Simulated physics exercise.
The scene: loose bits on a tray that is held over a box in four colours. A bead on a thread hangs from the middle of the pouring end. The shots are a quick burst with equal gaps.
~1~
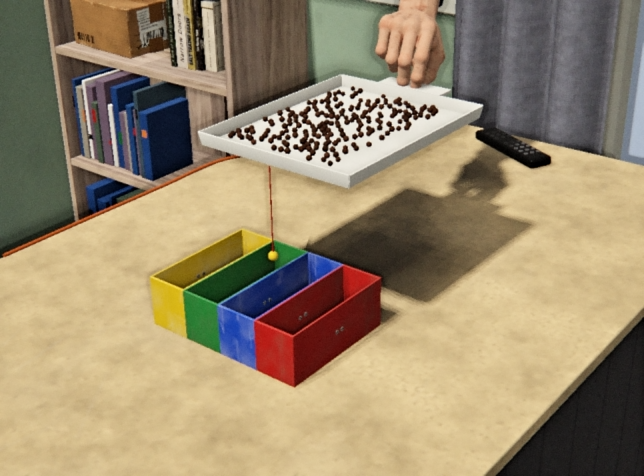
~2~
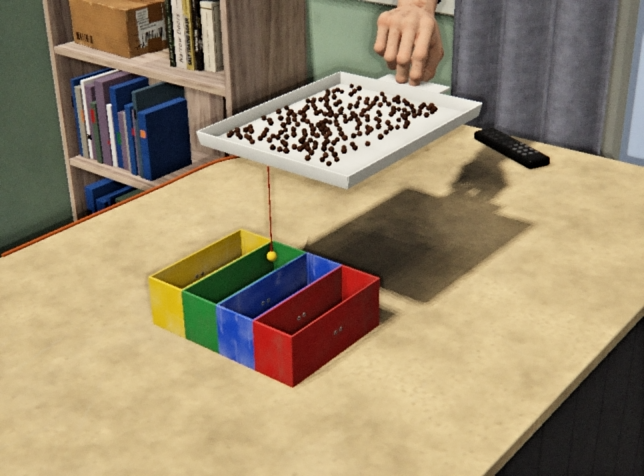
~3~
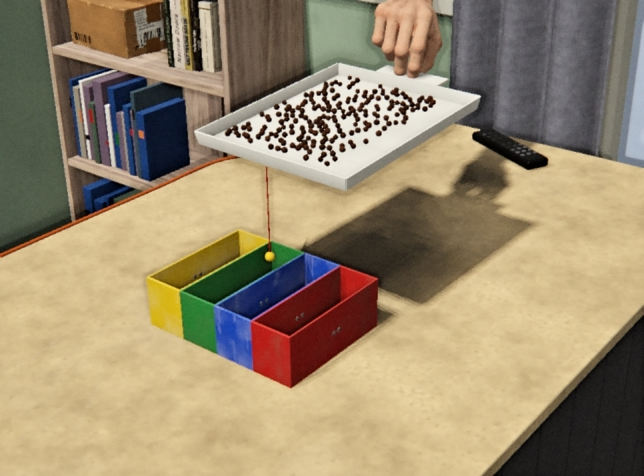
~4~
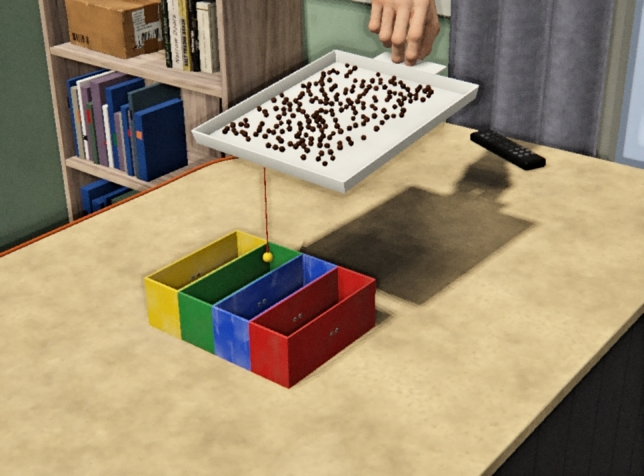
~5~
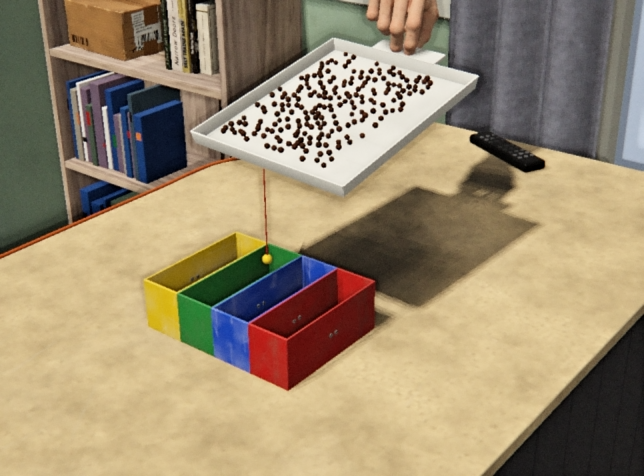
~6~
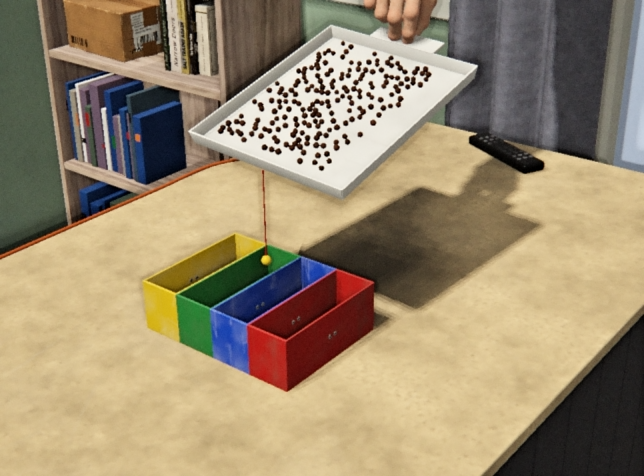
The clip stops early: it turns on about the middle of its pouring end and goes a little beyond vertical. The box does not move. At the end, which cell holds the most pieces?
It favours the red compartment.
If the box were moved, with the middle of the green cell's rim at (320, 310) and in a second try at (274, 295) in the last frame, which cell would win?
One: That green cell. Two: Blue.
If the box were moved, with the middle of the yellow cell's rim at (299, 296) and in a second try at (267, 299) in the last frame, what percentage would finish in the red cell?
About 0 and 0 per cent.
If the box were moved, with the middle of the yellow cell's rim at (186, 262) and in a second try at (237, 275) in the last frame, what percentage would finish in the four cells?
First some 60, then 100 per cent.
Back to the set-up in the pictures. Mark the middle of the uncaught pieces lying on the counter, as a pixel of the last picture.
Near (356, 383).
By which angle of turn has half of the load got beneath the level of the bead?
At some 105 degrees.
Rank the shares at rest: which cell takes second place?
In second place: That blue cell.
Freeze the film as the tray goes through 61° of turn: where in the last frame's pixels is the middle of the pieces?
Close to (300, 174).
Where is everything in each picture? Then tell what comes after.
The first picture shows corners of the pouring end (202, 132) and (349, 174), level; middle of the load (337, 123), allspice berries; bead on its thread (273, 256); yellow cell (169, 302); green cell (202, 317); blue cell (237, 332); red cell (275, 349).
The second picture shows corners of the pouring end (200, 131) and (347, 175), level; middle of the load (336, 121).
The third picture shows corners of the pouring end (198, 131) and (345, 177), tipped barely, lowest at the right corner; middle of the load (334, 117).
The fourth picture shows corners of the pouring end (196, 130) and (343, 180), tipped a little, lowest at the right corner; middle of the load (332, 111).
The fifth picture shows corners of the pouring end (194, 131) and (342, 184), tipped a little, lowest at the right corner; middle of the load (330, 106).
The sixth picture shows corners of the pouring end (193, 131) and (341, 187), tipped clearly, lowest at the right corner; middle of the load (328, 102); yellow cell (162, 307); green cell (195, 321); blue cell (230, 337); red cell (268, 353).
Just after the last frame, tray tipped steeply; the larger part on the tray; about a tenth in the red cell; just a few in the blue cell; just a few in the green cell; about a tenth falling or outside the box.
A moment on, tray tipped past a quarter turn; roughly a third on the tray; roughly a quarter in the red cell; about a tenth in the blue cell; just a few in the green cell; roughly a third falling or outside the box.
Further on, tray tipped past a quarter turn; roughly half in the red cell; roughly a quarter in the blue cell; about a tenth in the green cell; just a few in the yellow cell; about a tenth falling or outside the box.
When it is over, tray tipped past a quarter turn; roughly half in the red cell; roughly a quarter in the blue cell; about a tenth in the green cell; just a few in the yellow cell; about a tenth outside the box.
